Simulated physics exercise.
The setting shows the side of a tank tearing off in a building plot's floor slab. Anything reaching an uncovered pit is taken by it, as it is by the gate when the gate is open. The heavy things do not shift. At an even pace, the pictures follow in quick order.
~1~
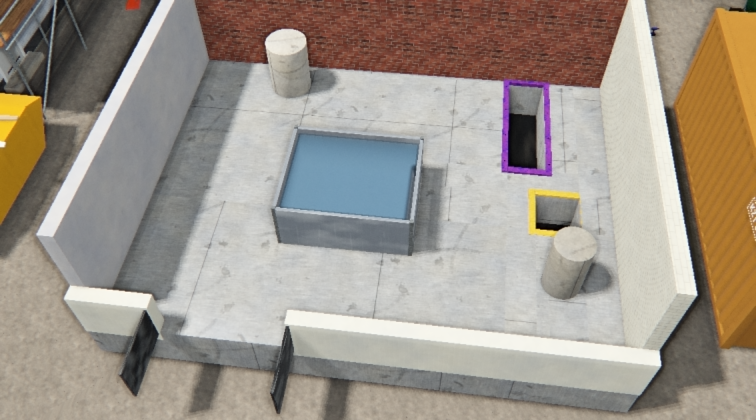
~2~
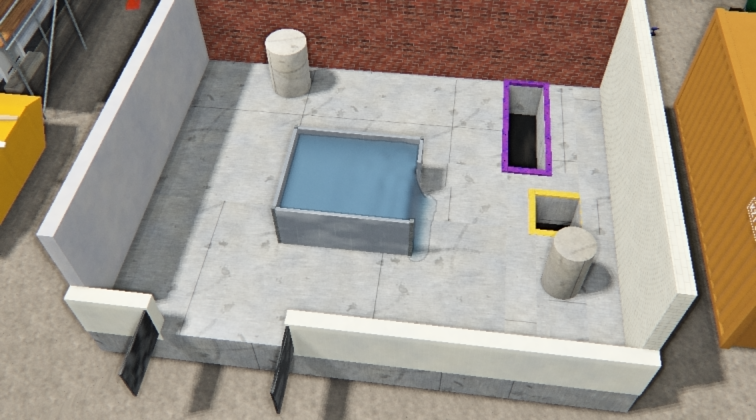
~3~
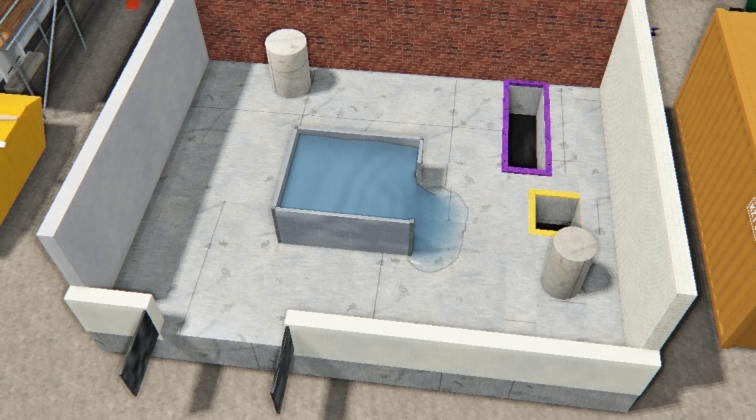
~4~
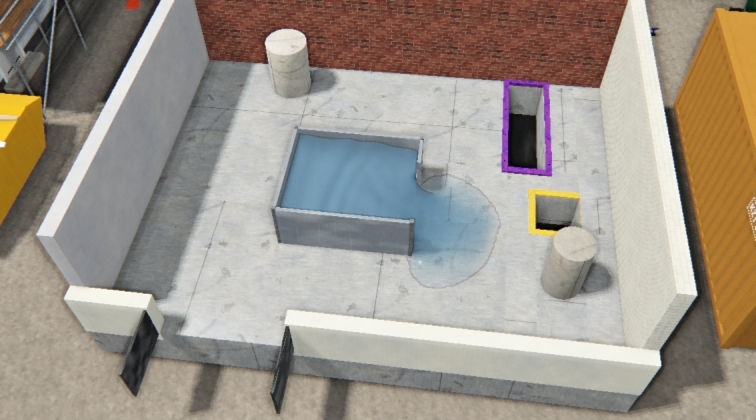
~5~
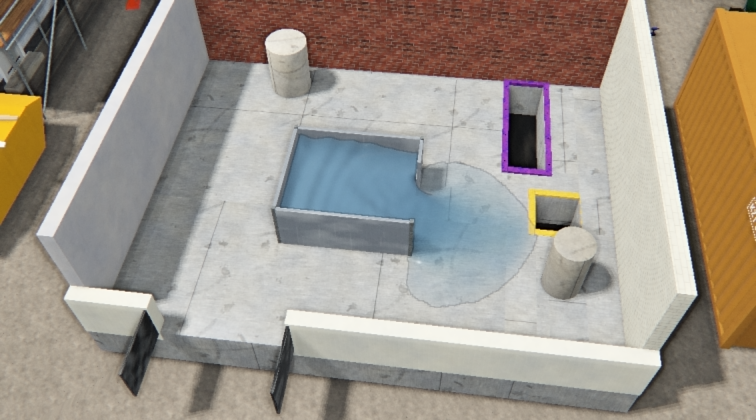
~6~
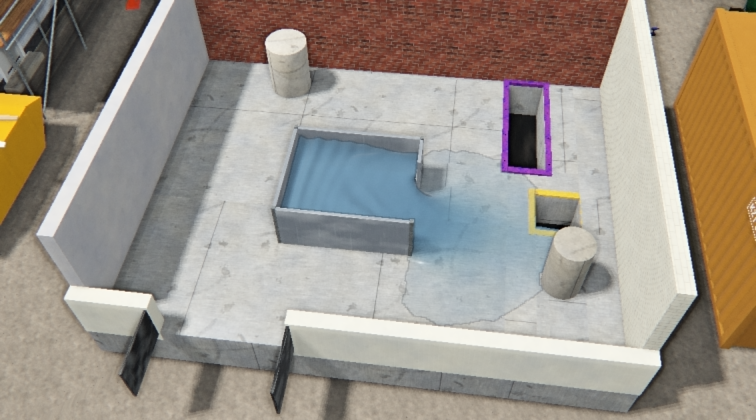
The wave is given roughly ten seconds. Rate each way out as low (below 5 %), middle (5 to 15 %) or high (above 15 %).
Ratings - gate: Low; purple pit: Middle; yellow pit: High.
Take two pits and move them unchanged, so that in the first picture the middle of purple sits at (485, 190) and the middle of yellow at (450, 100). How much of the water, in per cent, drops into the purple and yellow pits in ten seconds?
I reckon purple ends up with 50 percent and yellow with 8 percent.
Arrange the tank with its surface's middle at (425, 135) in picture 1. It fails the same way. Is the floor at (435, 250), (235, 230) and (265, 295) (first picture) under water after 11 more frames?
Looking at all three, I'd call them bone dry, bone dry, bone dry.
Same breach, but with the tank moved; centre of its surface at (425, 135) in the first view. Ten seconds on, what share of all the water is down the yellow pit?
Share for the yellow pit - 45 in a hundred.
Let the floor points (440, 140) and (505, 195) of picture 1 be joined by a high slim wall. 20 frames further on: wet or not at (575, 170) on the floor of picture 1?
Submerged.
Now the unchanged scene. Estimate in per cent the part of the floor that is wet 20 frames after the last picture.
Near 35 in a hundred.
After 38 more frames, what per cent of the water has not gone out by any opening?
62 %.
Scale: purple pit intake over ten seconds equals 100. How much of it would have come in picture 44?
Around 60 percent.
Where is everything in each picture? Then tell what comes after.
The first picture shows still water in the water tank at (351, 175).
In the second picture, the front is at (412, 259), out from the gap at (413, 214).
In the third picture, the front is at (440, 264), out from the gap at (413, 215).
In the fourth picture, the front is at (492, 213), out from the gap at (412, 216).
In the fifth picture, water pours out at (412, 216) and has run to (530, 225).
In the sixth picture, the front is at a hidden place, out from the gap at (412, 216).
A moment on, water covers 25 % of the floor; the gate 0 %, the purple pit 0 %, the yellow pit 4 %.
Next, water covers 30 % of the floor; the gate 0 %, the purple pit 1 %, the yellow pit 9 %.
Then, water covers 35 % of the floor; the gate 0 %, the purple pit 2 %, the yellow pit 16 %.
Later, water covers 55 % of the floor; the gate 0 %, the purple pit 8 %, the yellow pit 30 %.
In the end, water covers 60 % of the floor; the gate 1 %, the purple pit 13 %, the yellow pit 40 %.
